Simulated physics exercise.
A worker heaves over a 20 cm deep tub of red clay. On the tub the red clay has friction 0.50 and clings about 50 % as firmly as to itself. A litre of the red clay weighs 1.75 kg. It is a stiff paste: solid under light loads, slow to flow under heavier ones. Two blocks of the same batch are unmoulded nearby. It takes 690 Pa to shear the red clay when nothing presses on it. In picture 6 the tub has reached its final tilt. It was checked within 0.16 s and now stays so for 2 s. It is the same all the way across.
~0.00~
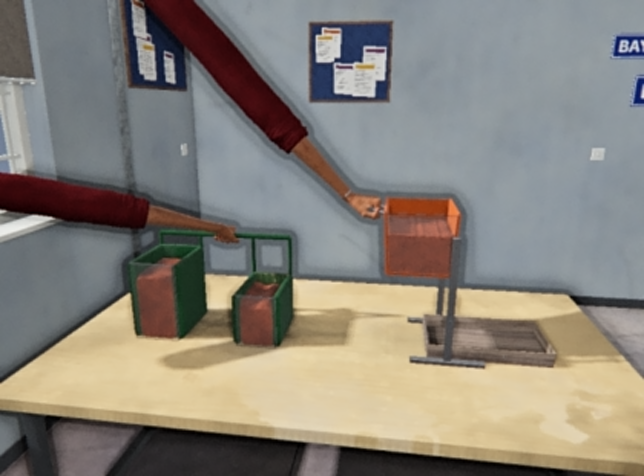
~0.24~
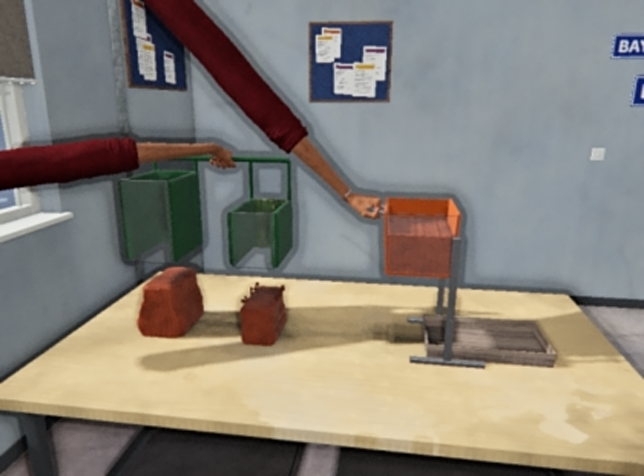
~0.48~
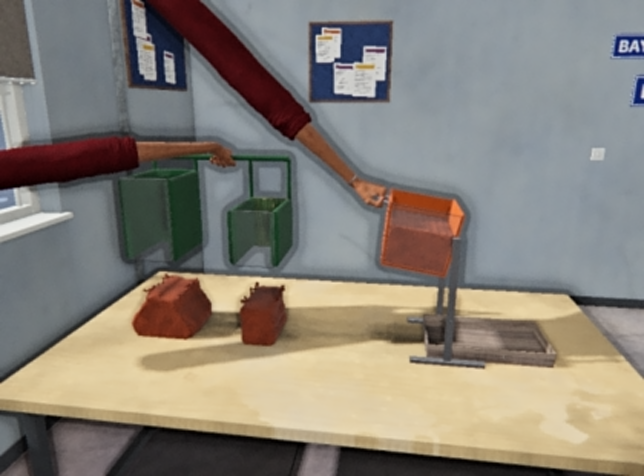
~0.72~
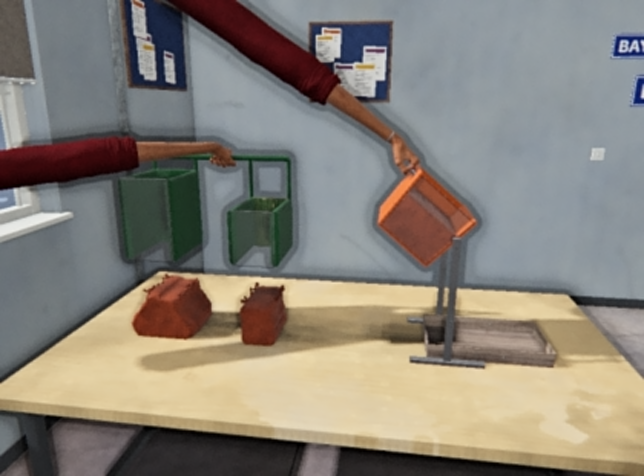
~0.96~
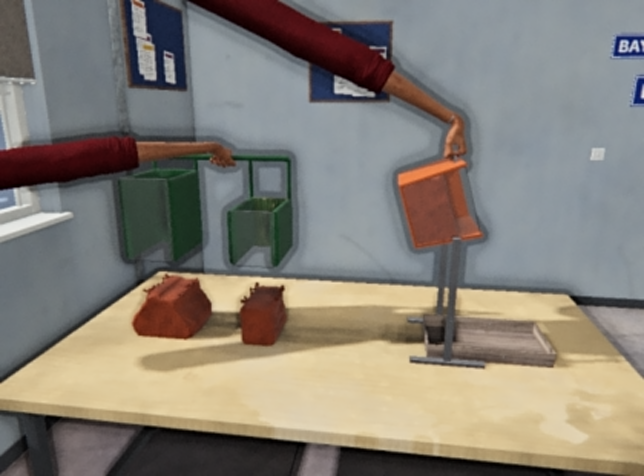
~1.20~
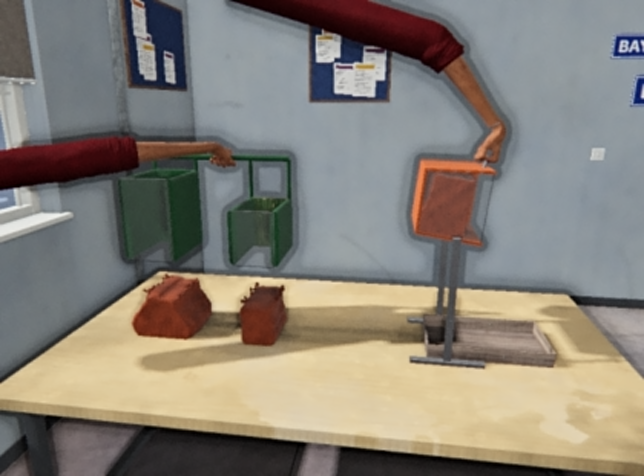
A hand lifted two joined green moulds off two reddish blocks, the left one slumping lower, and then another hand turned an orange tub of red clay on its stand clockwise onto its side.
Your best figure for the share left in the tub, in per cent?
Close to 44 per cent.
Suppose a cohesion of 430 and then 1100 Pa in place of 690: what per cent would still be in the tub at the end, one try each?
In turn about 50 %, 100 %.
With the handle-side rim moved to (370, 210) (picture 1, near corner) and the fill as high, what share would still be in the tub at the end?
Then about 40 %.
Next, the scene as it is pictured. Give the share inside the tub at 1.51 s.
Near 80 %.
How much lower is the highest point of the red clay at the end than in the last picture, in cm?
About 9 cm.
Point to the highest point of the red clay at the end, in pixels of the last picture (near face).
Near (440, 205).
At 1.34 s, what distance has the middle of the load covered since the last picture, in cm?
About 4 cm.
After 1.34 s, the tub is at 95 degrees and holds 100 %.
After 1.51 s, the tub is at 95 degrees and holds 78 %.
After 1.68 s, the tub is at 95 degrees and holds 52 %.
After 1.85 s, the tub is at 95 degrees and holds 44 %.
After 3.20 s, the tub is at 95 degrees and holds 44 %.
